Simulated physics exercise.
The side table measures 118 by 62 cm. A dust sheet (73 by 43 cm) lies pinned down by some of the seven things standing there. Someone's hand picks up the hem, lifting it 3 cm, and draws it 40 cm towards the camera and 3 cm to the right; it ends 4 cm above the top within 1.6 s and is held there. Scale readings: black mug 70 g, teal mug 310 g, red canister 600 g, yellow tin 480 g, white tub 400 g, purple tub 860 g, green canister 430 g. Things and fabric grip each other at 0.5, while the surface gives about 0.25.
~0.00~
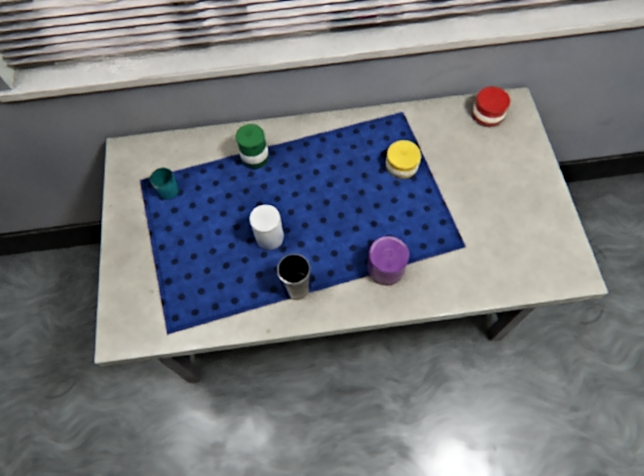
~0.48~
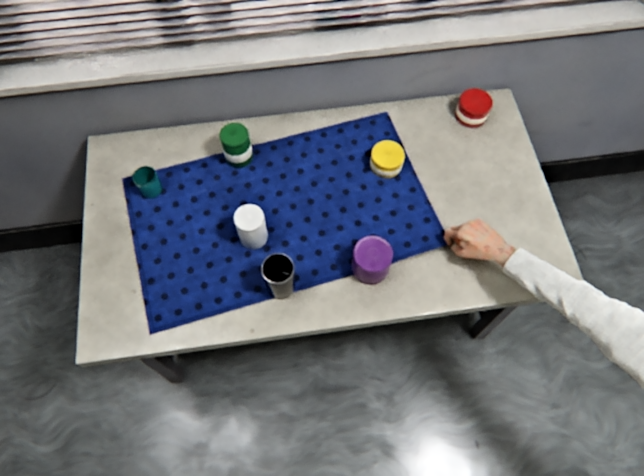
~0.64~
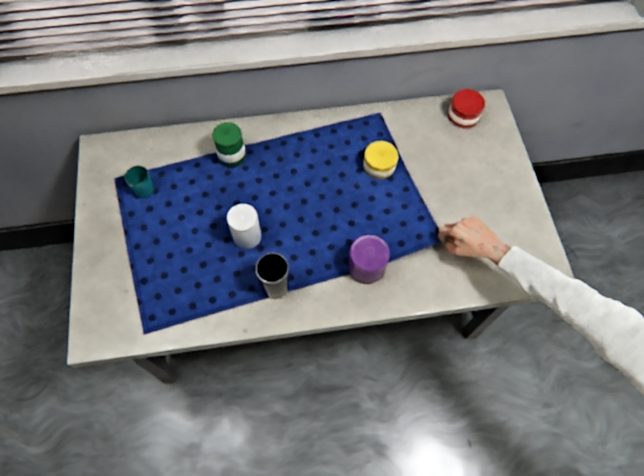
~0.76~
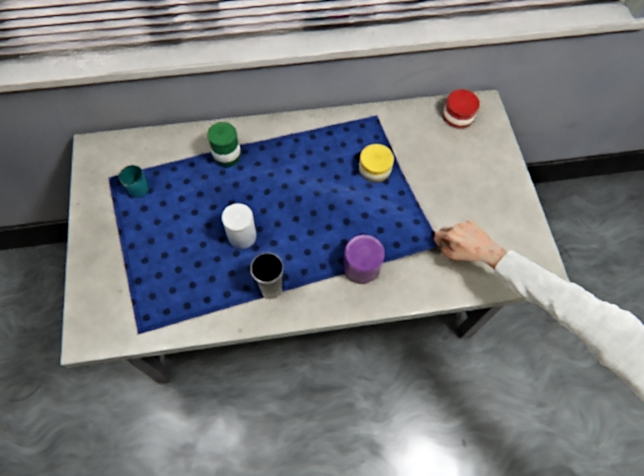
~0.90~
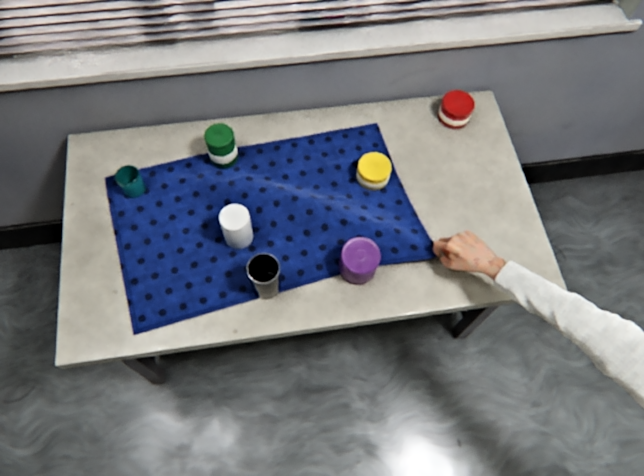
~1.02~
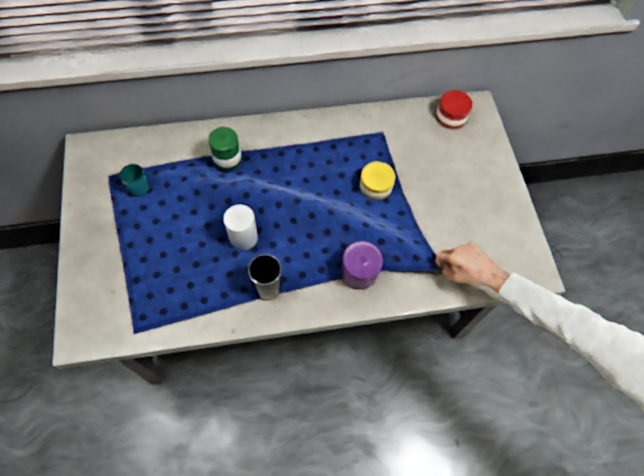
A hand grips the blue cloth's corner on the table and pulls it slightly, creasing it.
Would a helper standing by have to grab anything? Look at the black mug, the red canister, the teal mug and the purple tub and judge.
At the end, the black mug won't stay; the red canister won't leave; the teal mug won't leave; the purple tub won't stay.
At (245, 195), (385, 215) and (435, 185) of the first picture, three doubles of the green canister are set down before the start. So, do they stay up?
So it goes: The first one is still up there, the next ends up off, the last ends up off.
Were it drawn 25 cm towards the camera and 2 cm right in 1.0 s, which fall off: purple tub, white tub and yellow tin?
Result - purple tub: Gone, white tub: Still on top, yellow tin: Still on top.
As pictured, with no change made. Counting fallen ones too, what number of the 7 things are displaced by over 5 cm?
6 in all.
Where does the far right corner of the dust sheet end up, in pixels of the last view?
Roughly (496, 244).
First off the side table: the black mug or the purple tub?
The purple one goes first.
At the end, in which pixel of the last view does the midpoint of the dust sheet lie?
The midpoint is close to pixel (339, 285).
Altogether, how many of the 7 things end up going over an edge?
That gives 2.
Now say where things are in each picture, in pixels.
In the first picture, shows, black mug (294, 269); red canister (494, 99); teal mug (161, 177); purple tub (389, 254); dust sheet corners (167, 334) (140, 180) (403, 112) (466, 247).
In the second picture, shows, dust sheet corners (150, 334) (122, 179); grip (451, 244).
In the third picture, shows, purple tub (370, 252); dust sheet corners (144, 335) (114, 178); grip (445, 241).
In the fourth picture, shows, yellow tin (377, 157); dust sheet corners (138, 334) (109, 178); grip (441, 245).
In the fifth picture, shows, green canister (219, 134); yellow tin (375, 166); dust sheet corners (134, 335) (105, 178); grip (440, 255).
In the sixth picture, shows, black mug (265, 269); red canister (457, 102); teal mug (132, 173); purple tub (363, 259); dust sheet corners (134, 334) (108, 176) (383, 132); grip (442, 267).
At 1.3 s, 100 % of the dust sheet is still over the top; purple tub 10 cm off its start, teal mug 10 cm off its start, black mug 6 cm off its start.
At 1.6 s, 90 % of the dust sheet is still over the top; purple tub on its side, 25 cm off its start, teal mug 18 cm off its start, black mug 12 cm off its start.
At 1.9 s, 75 % of the dust sheet is still over the top; purple tub over the edge, black mug over the edge, teal mug 25 cm off its start at (226, 194).
At 2.2 s, 65 % of the dust sheet is still over the top; purple tub over the edge, black mug over the edge, teal mug 28 cm off its start.
At 3.8 s, 65 % of the dust sheet is still over the top; purple tub over the edge, black mug over the edge, teal mug 28 cm off its start at (236, 202), red canister 0 cm off its start at (457, 102).
